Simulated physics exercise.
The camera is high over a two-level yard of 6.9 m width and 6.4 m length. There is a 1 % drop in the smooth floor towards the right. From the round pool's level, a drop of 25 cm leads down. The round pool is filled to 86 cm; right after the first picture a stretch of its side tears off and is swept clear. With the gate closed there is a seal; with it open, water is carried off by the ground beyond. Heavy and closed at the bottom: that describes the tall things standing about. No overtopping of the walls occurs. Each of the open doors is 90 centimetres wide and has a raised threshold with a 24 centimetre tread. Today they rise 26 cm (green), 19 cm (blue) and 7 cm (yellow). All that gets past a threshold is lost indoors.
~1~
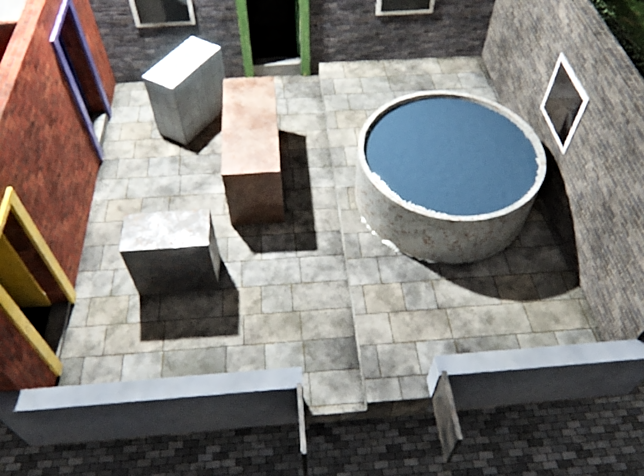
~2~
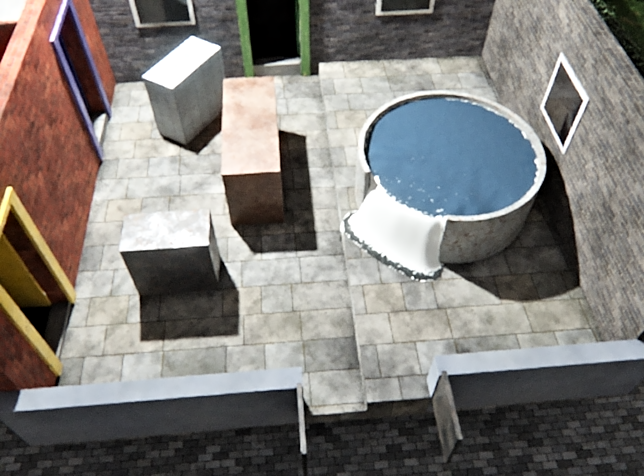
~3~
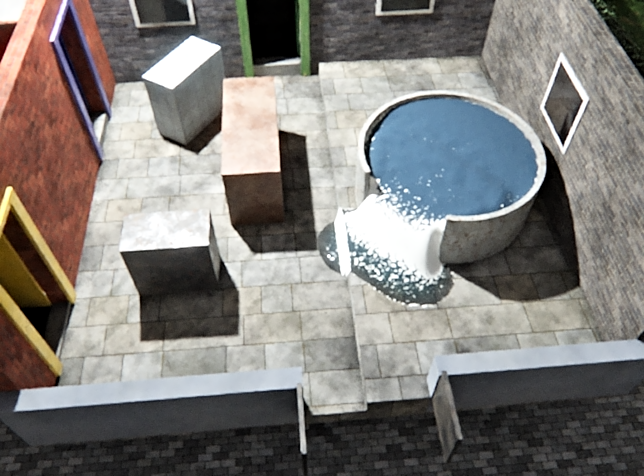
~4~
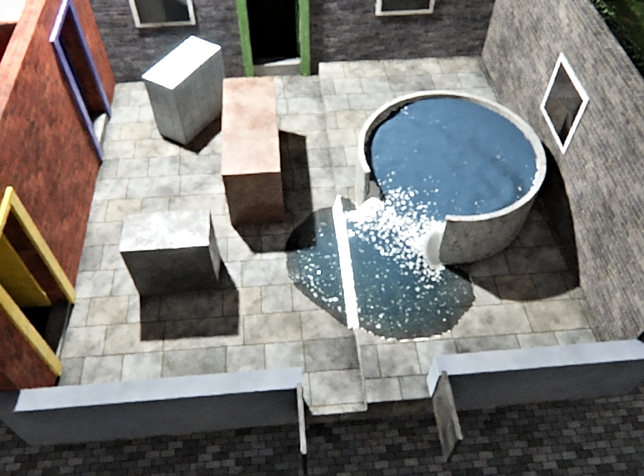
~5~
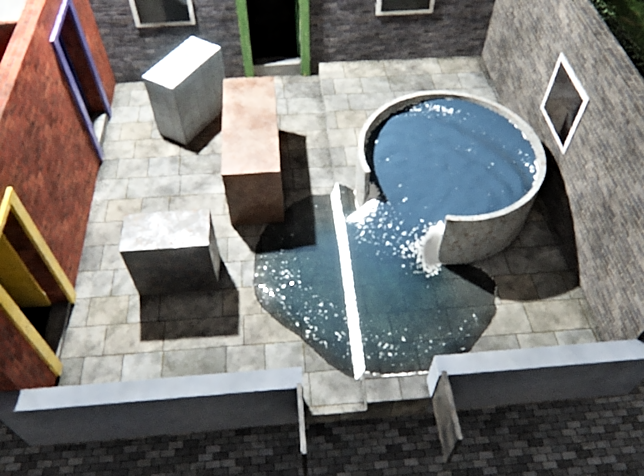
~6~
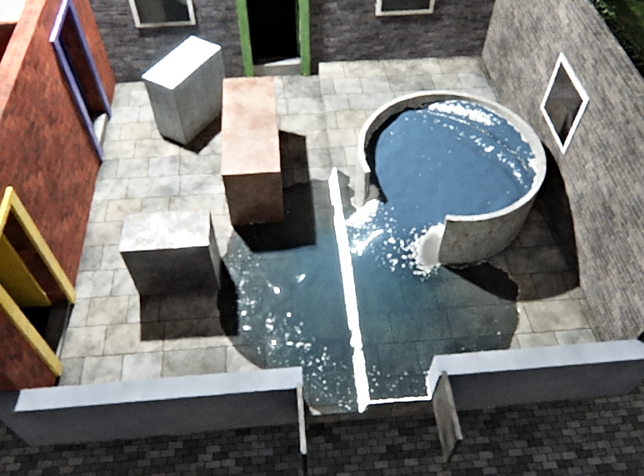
A paved courtyard between brick and stone walls is seen from high above by a camera that stays still. A round pool of blue water stands on the right, with three box-like blocks, pale, brown and grey, to the left, a yellow door at far left and a green one at the back. Water bursts through the pool's near-left side in a white rush, then spreads across the paving leftward and toward the front wall, thinning into a dark, foam-flecked sheet.
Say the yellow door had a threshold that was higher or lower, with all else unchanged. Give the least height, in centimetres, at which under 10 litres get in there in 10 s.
29 cm.
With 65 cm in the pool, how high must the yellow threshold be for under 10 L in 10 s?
Step height: Approx. 20 cm.
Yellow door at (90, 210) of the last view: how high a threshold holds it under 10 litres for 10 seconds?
Around 8.5 cm would do it.
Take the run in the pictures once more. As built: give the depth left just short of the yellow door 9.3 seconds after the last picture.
About 7.0 centimetres deep.
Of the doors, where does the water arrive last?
Answer: The green door.
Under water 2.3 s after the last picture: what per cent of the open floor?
Approximately 50 % of it.
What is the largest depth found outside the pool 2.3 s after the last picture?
Up to some 42 centimetres, I'd say.
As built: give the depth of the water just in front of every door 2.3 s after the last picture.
In cm: Green 0, blue 1, yellow 24.
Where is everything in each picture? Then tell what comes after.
Still water, 86 cm deep, in the round pool at (450, 153); the yellow door at (36, 292) is dry, in the first picture.
The front is at (415, 275), 0.4 m from the gap at (395, 232); 0.4 m2 of floor is wet, 86 cm left at the back, in the second picture.
The gap is at (395, 233), the front 0.8 m out at (403, 298); the back of the round pool holds 86 cm, in the third picture.
Water pours out at (395, 234) and has run 1.4 m, to (366, 325); about 9 cm deep outside, 86 cm at the back, in the fourth picture.
Water pours out at (395, 234) and has run 1.9 m, to a hidden place; about 7 cm deep outside, 86 cm at the back, in the fifth picture.
Water pours out at (395, 234) and has run 2.5 m, to (241, 344); about 5 cm deep outside, 81 cm at the back; 2.1 m in a straight line remain to the yellow door at (36, 292), in the sixth picture.
Then, 0.7 s after the last picture water covers 35 % of the floor, deepest (38 cm) near (384, 249); it has not reached the yellow door.
Then, 2.3 s after the last picture water covers 50 % of the floor, deepest (42 cm) near (66, 415); 24 cm at the yellow door, 72 litres in over its 7 cm threshold.
Then, 9.3 s after the last picture water covers 80 % of the floor, deepest (14 cm) near (346, 366); 7 cm at the yellow door, 298 litres in over its 7 cm threshold.
At the yellow door as built, the water peaked near 24 cm, 2.1 s after the last picture.
Run again over the same 10 s with other heights there, 19 litres in over 26 cm, 3 litres over 35 cm. The limit of 10 litres is kept from about 29 cm up.
